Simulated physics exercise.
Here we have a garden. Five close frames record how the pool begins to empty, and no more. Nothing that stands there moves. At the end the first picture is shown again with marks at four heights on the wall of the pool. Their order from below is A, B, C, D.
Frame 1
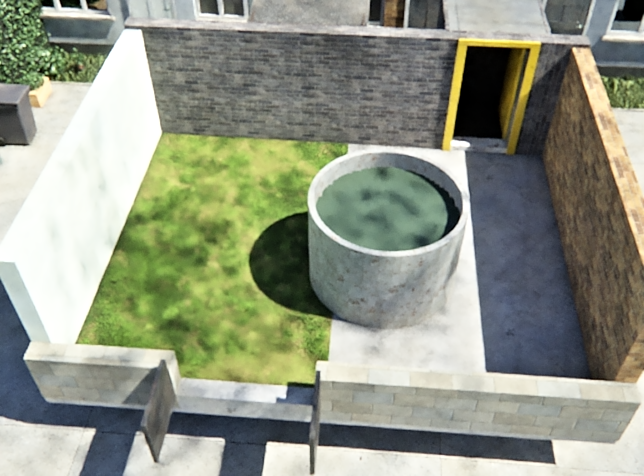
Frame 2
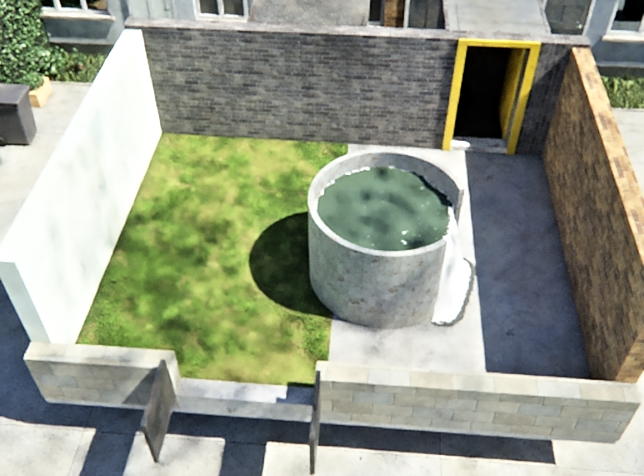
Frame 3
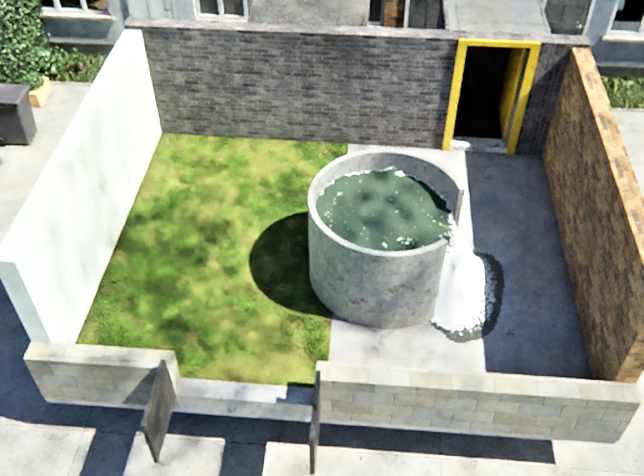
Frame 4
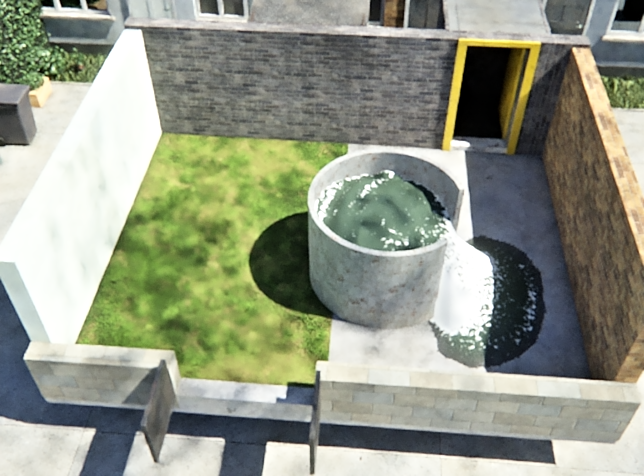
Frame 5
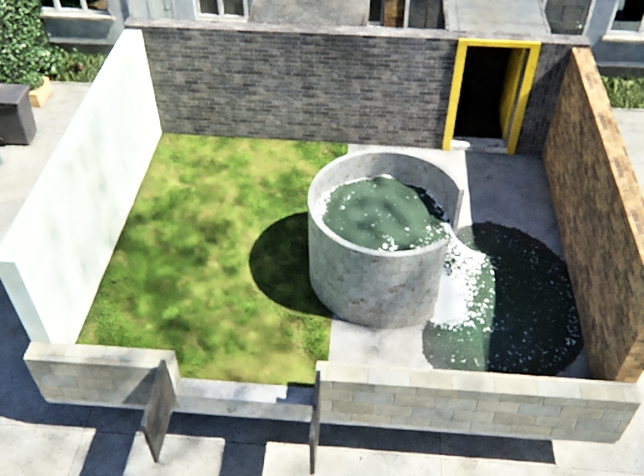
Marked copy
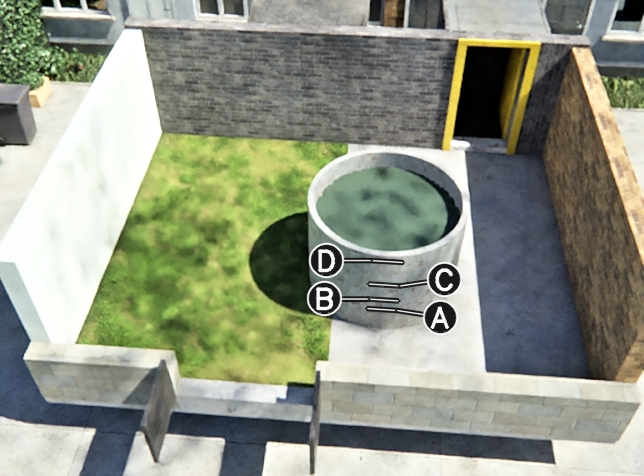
Walled garden with a round concrete pool, water pouring from its right side and spreading in a dark patch across the paving.
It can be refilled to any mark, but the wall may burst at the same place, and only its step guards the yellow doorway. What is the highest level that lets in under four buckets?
Choose B.
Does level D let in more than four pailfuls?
Yes, it does.
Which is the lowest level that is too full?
Level C.
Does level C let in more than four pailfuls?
Yes, that goes wrong.
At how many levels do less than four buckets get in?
Two of them.
On the marked copy, A at (382, 309); B at (383, 299); C at (384, 285); D at (386, 261); from the bottom up A, B, C, D.
For level A, nothing gets over.
For level B, a bucket or two gets in.
For level C, about 10 bucketfuls get in.
For level D, dozens of bucketfuls pour in.
